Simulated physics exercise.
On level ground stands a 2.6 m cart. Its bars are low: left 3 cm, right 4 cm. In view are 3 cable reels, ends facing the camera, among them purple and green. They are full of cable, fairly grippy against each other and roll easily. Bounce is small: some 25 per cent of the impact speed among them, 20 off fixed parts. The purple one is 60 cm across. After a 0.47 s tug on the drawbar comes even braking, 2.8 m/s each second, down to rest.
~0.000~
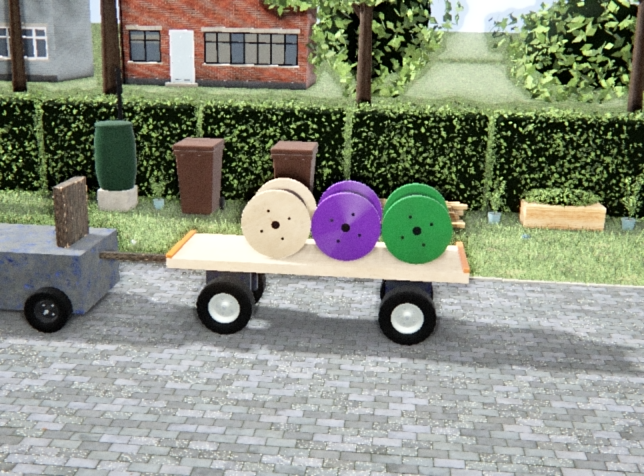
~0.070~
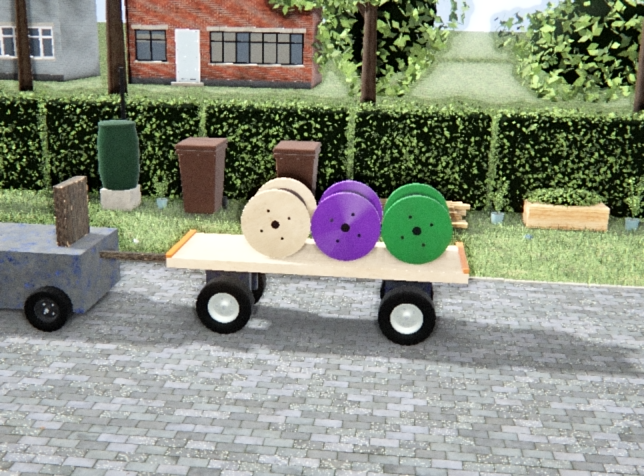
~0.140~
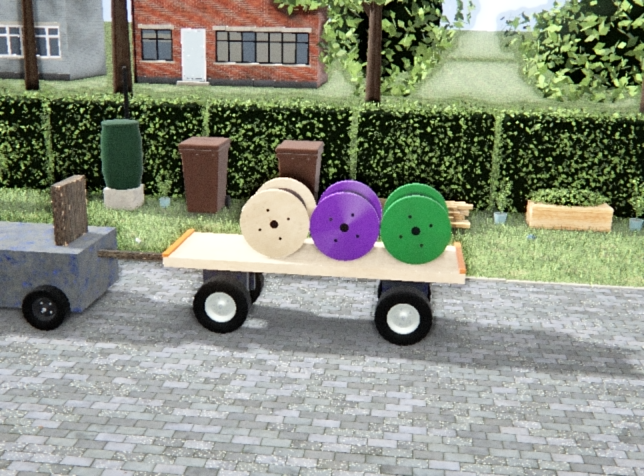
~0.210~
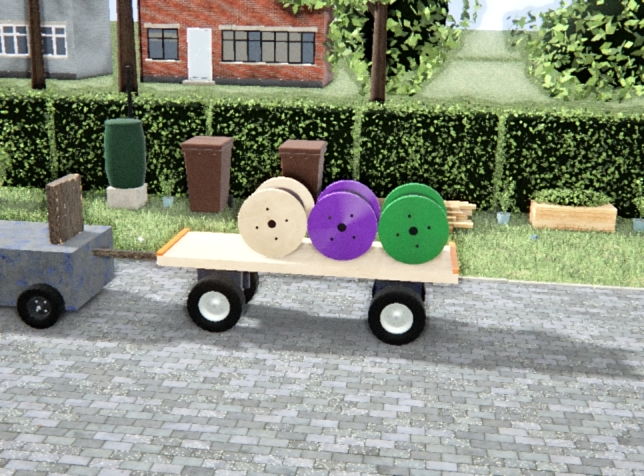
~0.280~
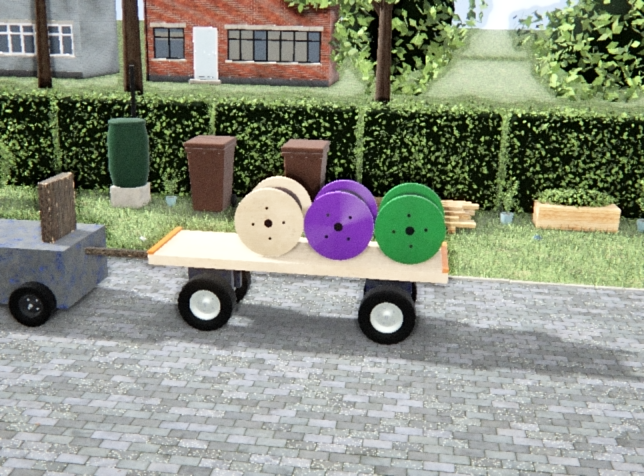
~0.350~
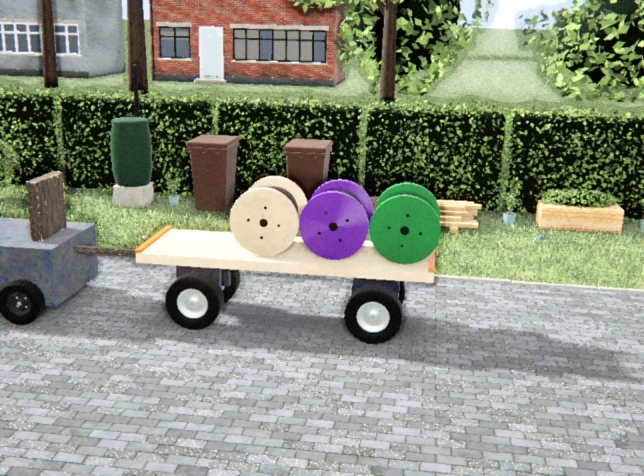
A flatbed cart carrying three upright cable reels, cream, purple and green, stands on a paved road behind a grey-blue vehicle, then starts rolling left. As the cart gathers speed, the reels lag a little behind it, shifting slightly toward its right end and leaving more bare deck at the left.
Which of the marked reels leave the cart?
The purple one stays on the cart; the green one drops off the cart.
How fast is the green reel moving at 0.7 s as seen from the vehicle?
About 1.5 m/s.
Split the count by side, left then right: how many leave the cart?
Left 0, right 1.
After 0.7 s, purple is on the deck, 40 cm from the right bar, rolling right along the cart; green is over the right bar and falling; 1 over a bar so far.
After 0.9 s, purple is on the deck, 25 cm from the right bar, rolling right along the cart; green is over the right bar and falling; 1 over a bar so far.
At rest (4.9 s), purple is on the deck, 120 cm from the left bar; green is over the right bar and down; 1 over a bar so far.
